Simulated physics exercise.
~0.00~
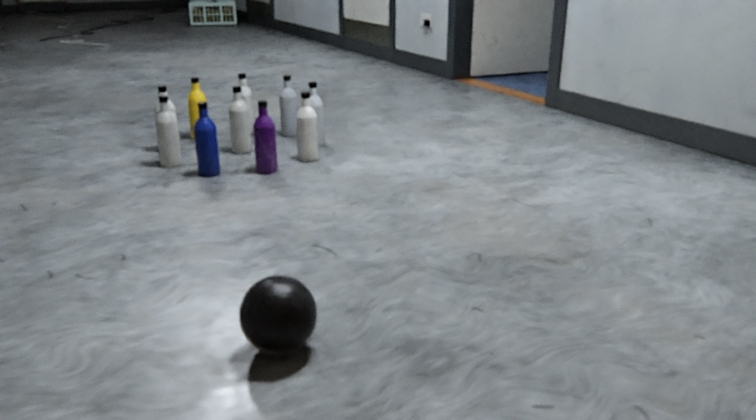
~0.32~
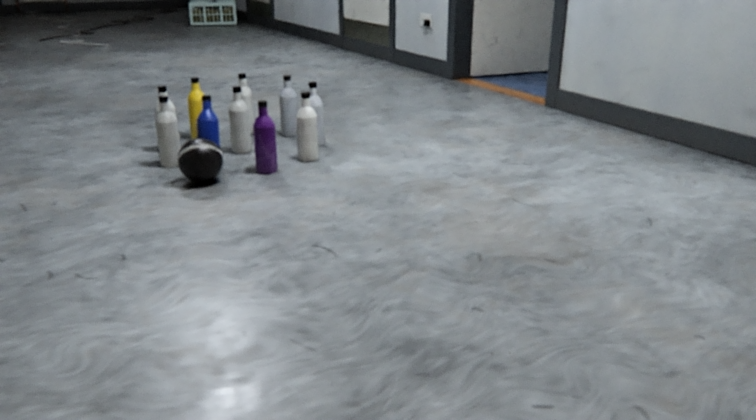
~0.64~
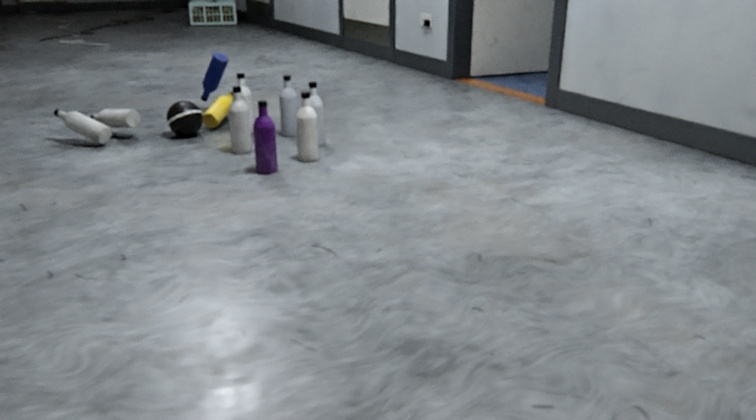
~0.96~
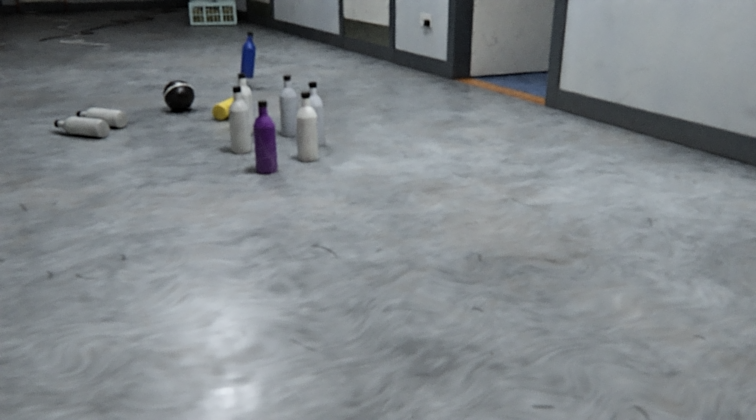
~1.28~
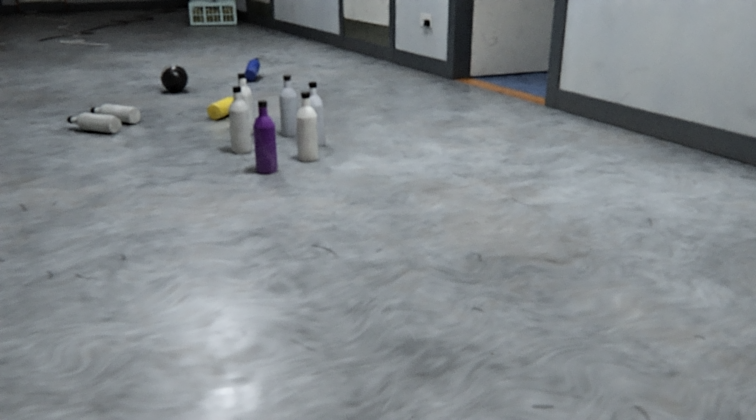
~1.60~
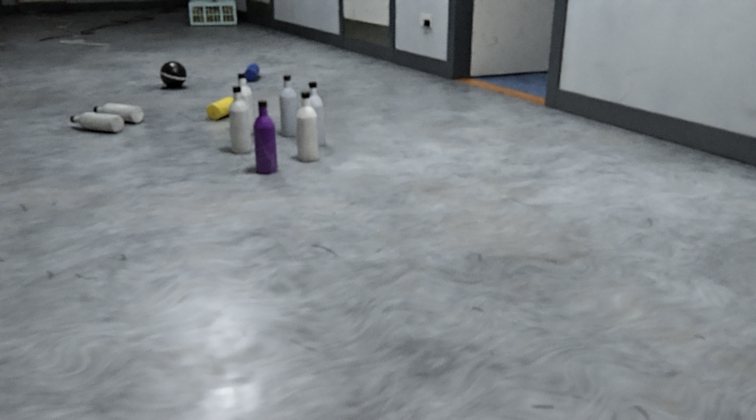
The video shows a dark ball rolling away across a grey floor into a cluster of capped bottles, striking the blue one and sending it tumbling through the air. Yellow, blue and two pale bottles end up lying flat, while the purple bottle and several others stay standing.
